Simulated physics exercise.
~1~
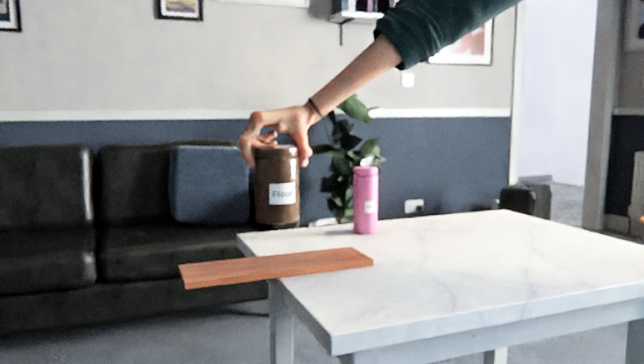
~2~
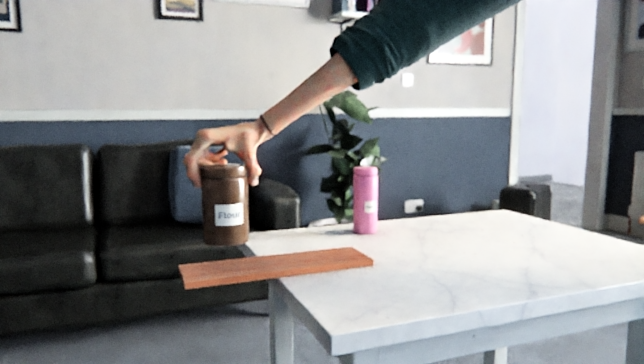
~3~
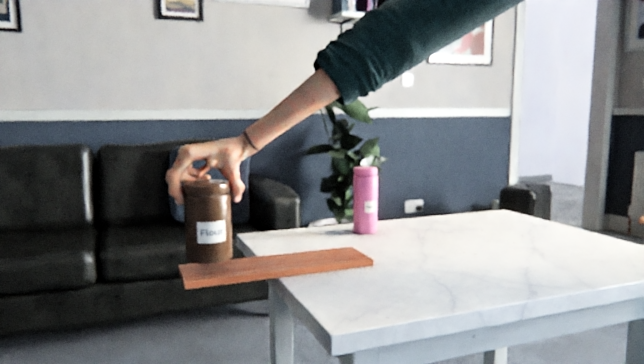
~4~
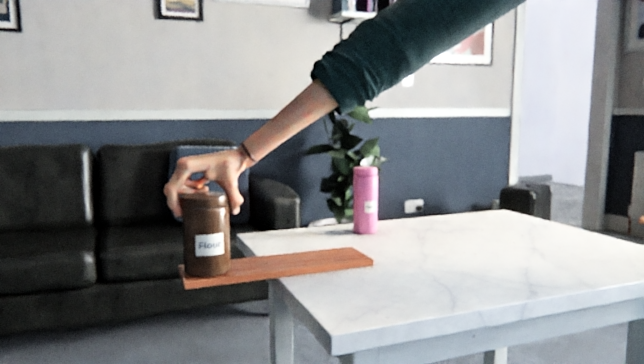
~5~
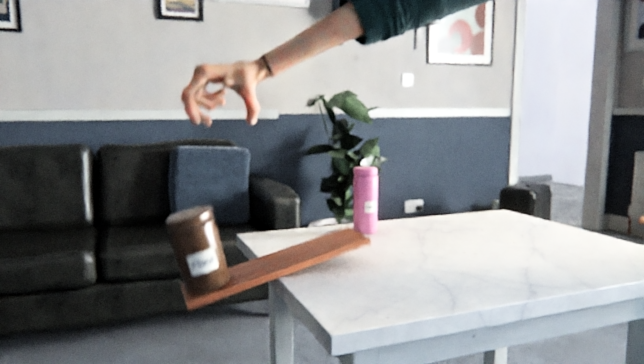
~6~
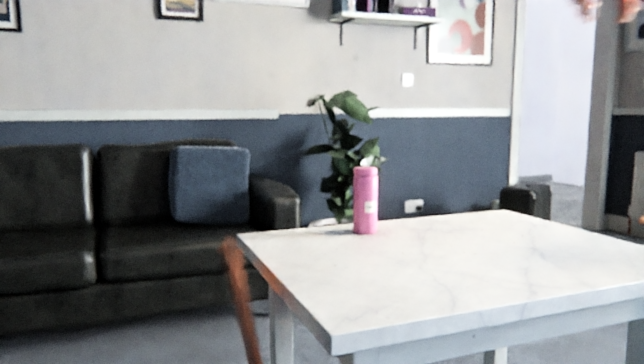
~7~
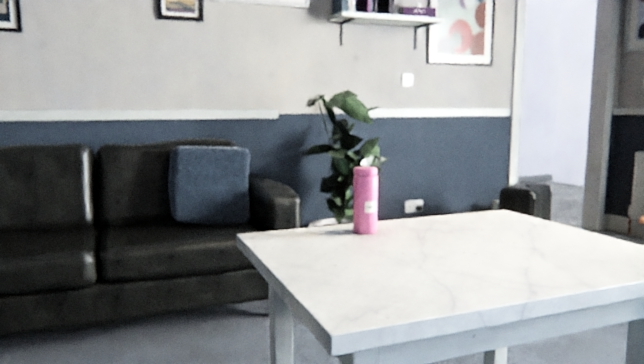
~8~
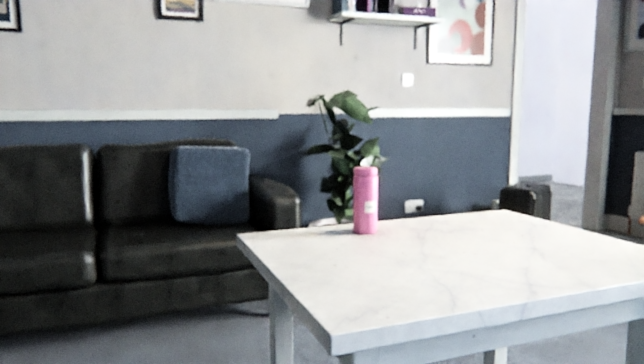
In the video, a hand lowers a brown jar onto the overhanging left end of an orange-brown board on a white table and lets go; the board tips, and both drop out of view, leaving the pink jar standing in place.
